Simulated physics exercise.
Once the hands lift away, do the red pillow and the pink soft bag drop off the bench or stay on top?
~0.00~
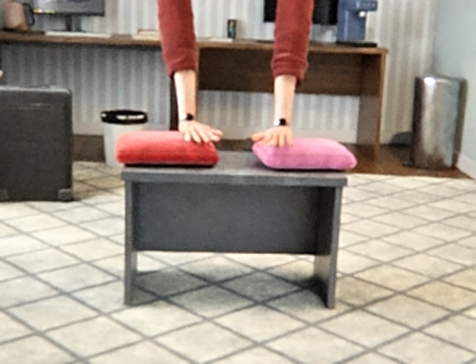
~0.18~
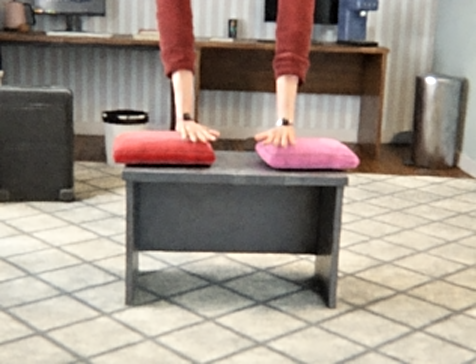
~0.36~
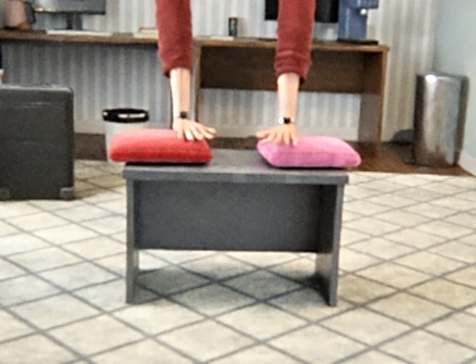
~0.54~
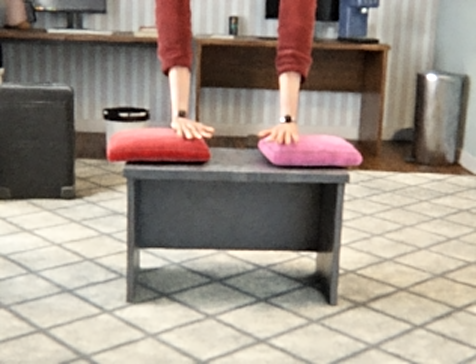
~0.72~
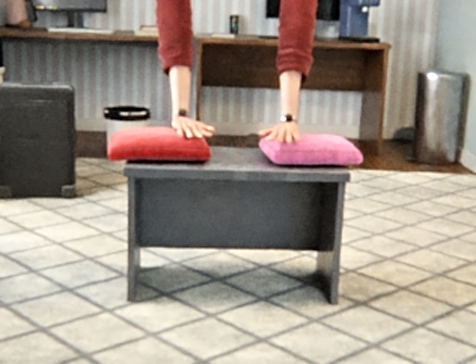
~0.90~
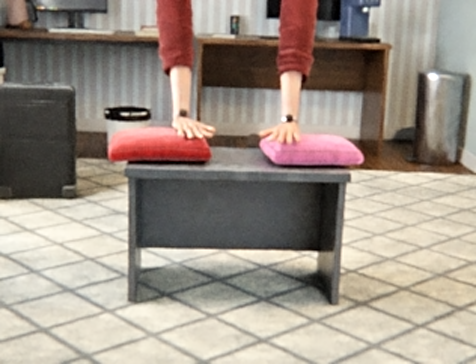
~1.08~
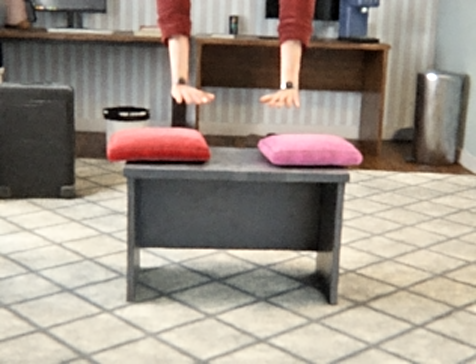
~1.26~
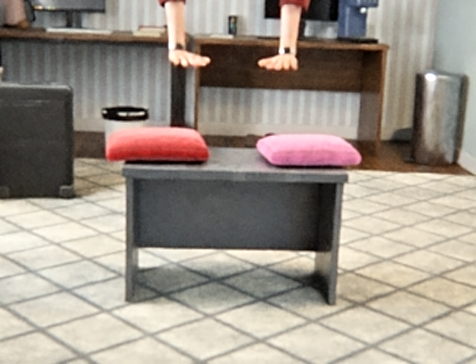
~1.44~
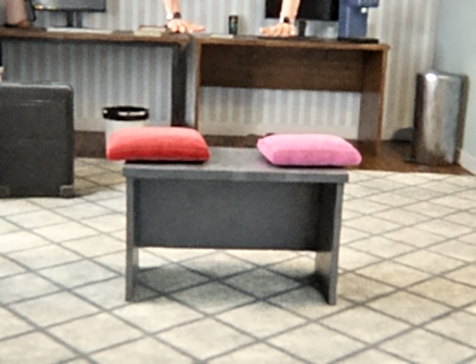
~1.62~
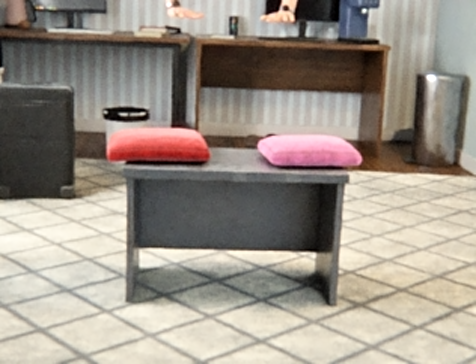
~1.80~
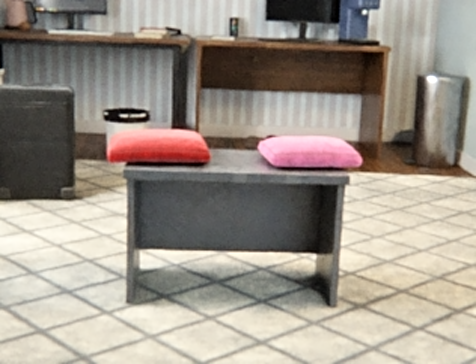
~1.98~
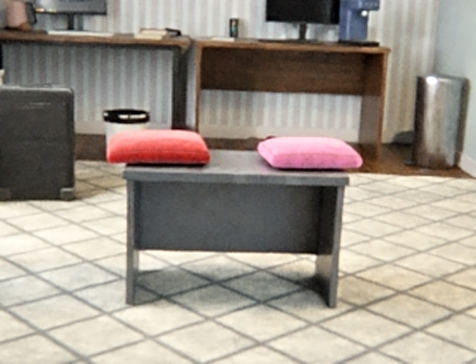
Both stay on top. The red pillow and the pink soft bag hold their places at the ends of the bench after the hands are gone.
